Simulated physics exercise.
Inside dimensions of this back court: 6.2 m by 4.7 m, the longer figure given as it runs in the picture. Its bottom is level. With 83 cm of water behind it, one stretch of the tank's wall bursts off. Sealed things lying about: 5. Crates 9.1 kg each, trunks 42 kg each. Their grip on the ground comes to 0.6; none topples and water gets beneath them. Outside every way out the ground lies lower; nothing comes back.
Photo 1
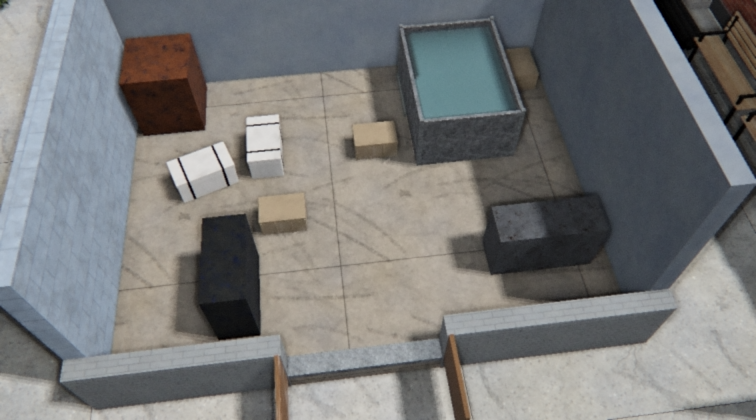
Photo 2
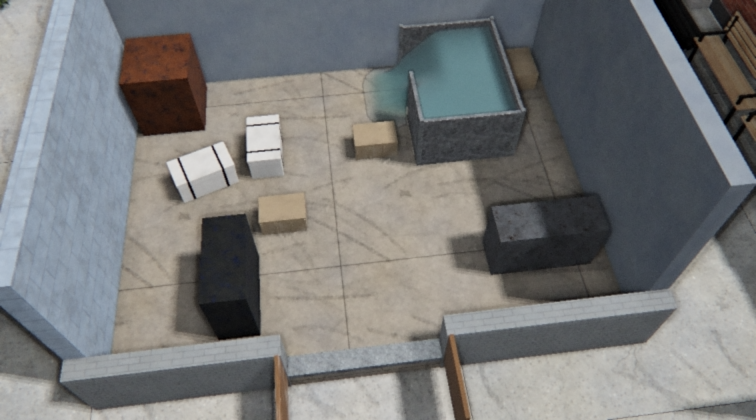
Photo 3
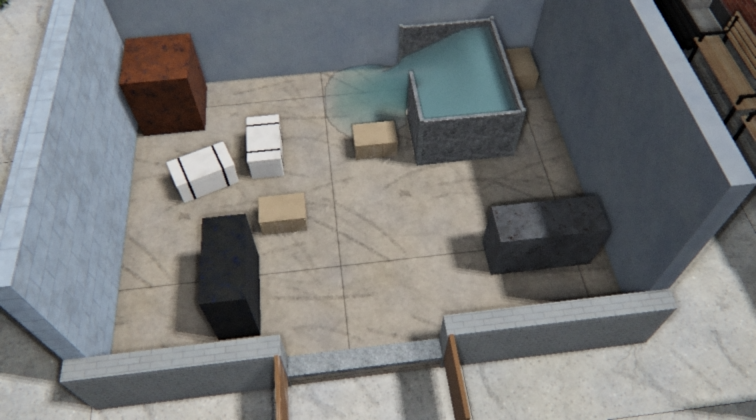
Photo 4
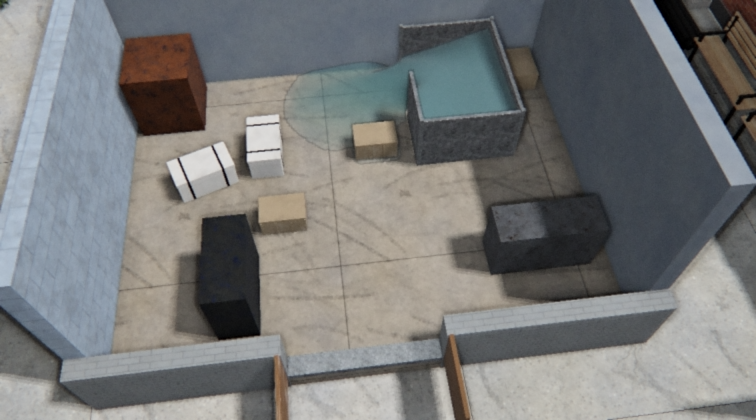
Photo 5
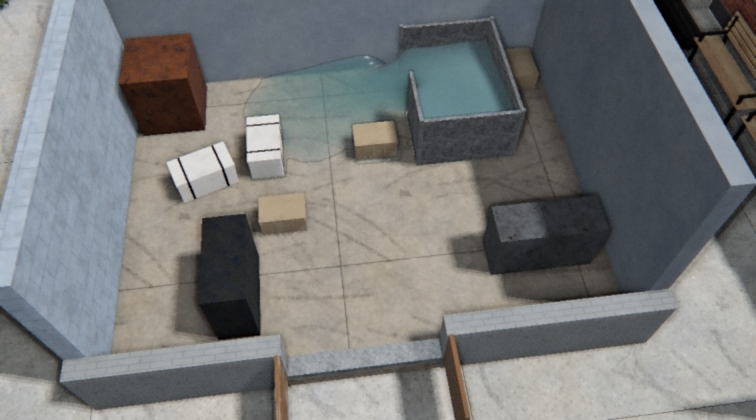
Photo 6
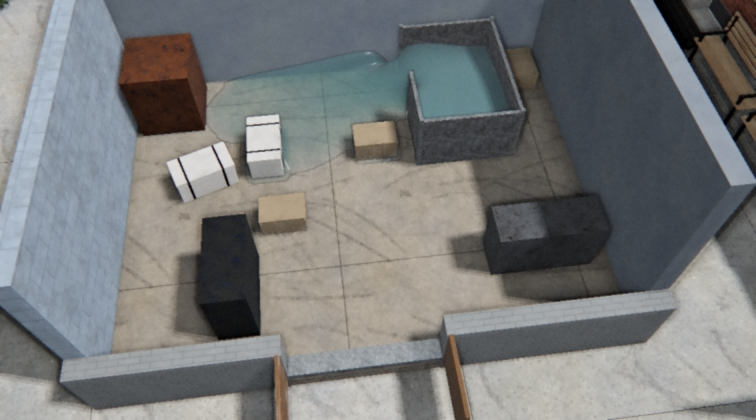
At first, a stone tank full of blue-green water stands near the back wall of a walled court, among boxes and dark blocks. Then a stretch of its left side is gone and water pours out, spreading leftward across the floor around the white trunks toward the rusty block, while the objects stay still.
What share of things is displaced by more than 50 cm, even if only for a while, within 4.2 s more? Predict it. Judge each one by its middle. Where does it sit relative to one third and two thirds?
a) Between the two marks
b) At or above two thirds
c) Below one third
Option a: Between the two marks.
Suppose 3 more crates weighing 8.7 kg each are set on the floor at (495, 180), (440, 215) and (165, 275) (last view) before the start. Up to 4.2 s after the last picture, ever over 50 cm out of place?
Order as given: Stays inside it, stays inside it, goes farther.
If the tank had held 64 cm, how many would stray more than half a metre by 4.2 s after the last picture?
Result: 3.
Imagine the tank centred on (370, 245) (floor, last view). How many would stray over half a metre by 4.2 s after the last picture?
In that case the number is 3.
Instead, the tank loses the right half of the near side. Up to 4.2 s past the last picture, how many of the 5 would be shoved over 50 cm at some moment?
The count would be 1.
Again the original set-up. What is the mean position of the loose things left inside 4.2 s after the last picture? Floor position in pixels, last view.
They're centred close to (347, 226).
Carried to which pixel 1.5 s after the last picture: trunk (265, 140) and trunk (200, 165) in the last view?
Somewhere around (211, 175) and (180, 213).
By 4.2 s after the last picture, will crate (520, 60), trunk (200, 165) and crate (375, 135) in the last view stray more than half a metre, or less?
Taking them in turn, the answers are smaller, greater and smaller.
Then, 0.4 s after the last picture 0 of 5 are over 50 cm from their spots; 0 afloat.
Then, 1.5 s after the last picture 2 of 5 are over 50 cm from their spots; 0 afloat.
Then, 2.8 s after the last picture 3 of 5 are over 50 cm from their spots; 1 afloat.
Then, 4.2 s after the last picture 3 of 5 are over 50 cm from their spots, and 3 have been at some point; 3 afloat.
